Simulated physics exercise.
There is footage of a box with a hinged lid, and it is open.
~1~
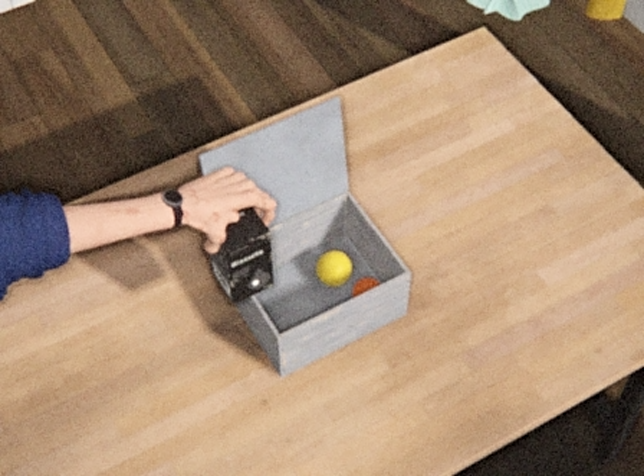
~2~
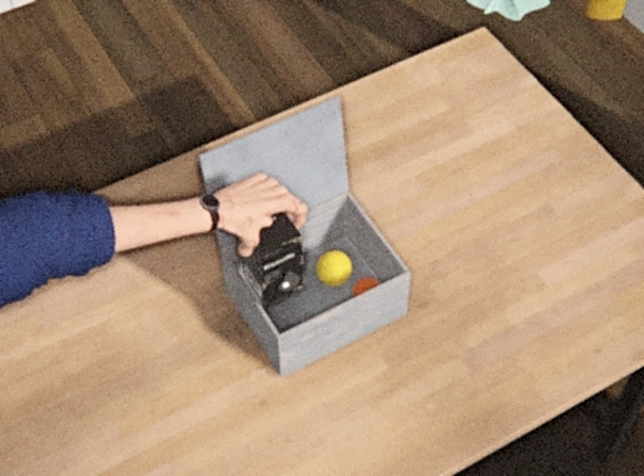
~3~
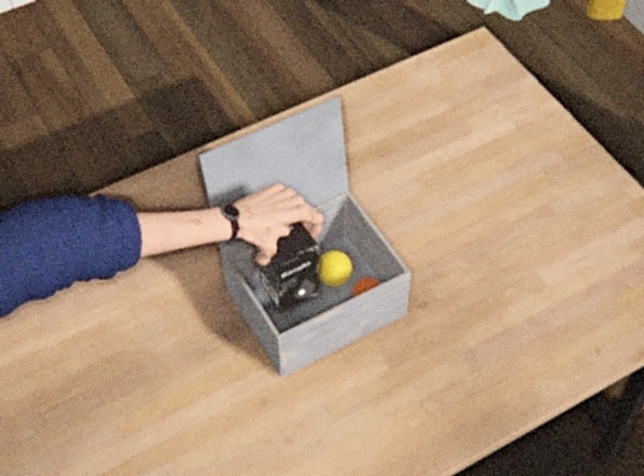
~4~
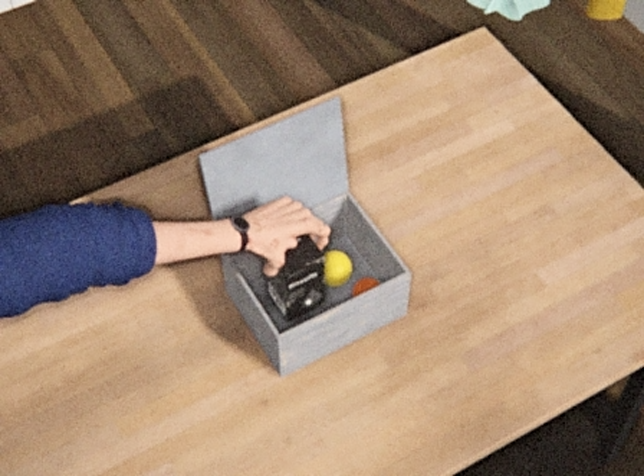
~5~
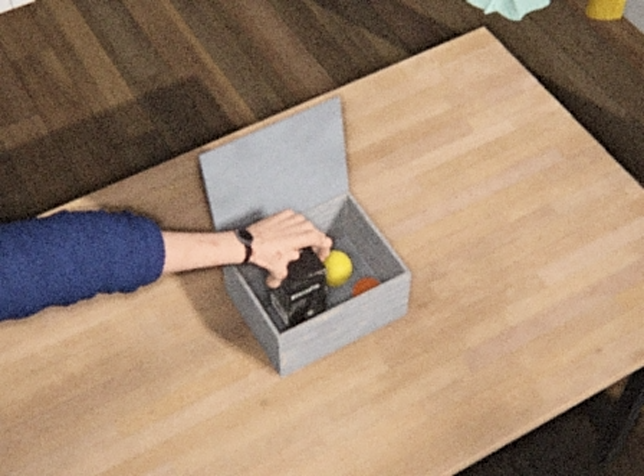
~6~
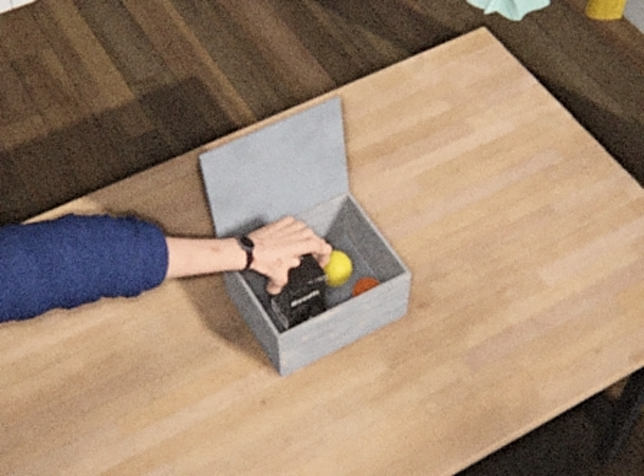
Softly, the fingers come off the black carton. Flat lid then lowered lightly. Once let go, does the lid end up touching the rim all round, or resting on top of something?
Lid blocked.
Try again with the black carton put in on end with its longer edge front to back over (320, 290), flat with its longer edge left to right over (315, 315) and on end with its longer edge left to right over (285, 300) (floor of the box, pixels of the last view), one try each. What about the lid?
Trial 1: Lid fully lowered. Trial 2: Lid fully lowered. Trial 3: Lid propped open.
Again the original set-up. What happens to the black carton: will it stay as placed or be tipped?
It keeps its pose.
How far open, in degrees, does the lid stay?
Around 16 degrees.
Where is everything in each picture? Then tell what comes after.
Coming down; black carton (240, 253); yellow lemon (334, 269), in the first frame.
Coming down; black carton (271, 256); yellow lemon (334, 269), in the second frame.
Coming down; black carton (288, 264); yellow lemon (334, 269), in the third frame.
Coming down; black carton (295, 275), in the fourth frame.
Coming down; black carton (297, 286), in the fifth frame.
In place under the hand; black carton (298, 292), in the sixth frame.
Then, 1.10 s later than the last frame, lid starting down.
Then, 1.50 s later than the last frame, lid 66° above the rim.
Then, 1.80 s later than the last frame, lid 45° above the rim.
Then, 2.10 s later than the last frame, lid 21° above the rim.
When it is over, lid 17° above the rim; all 3 as before. End places, in pixels of the last picture, black carton near (298, 292).
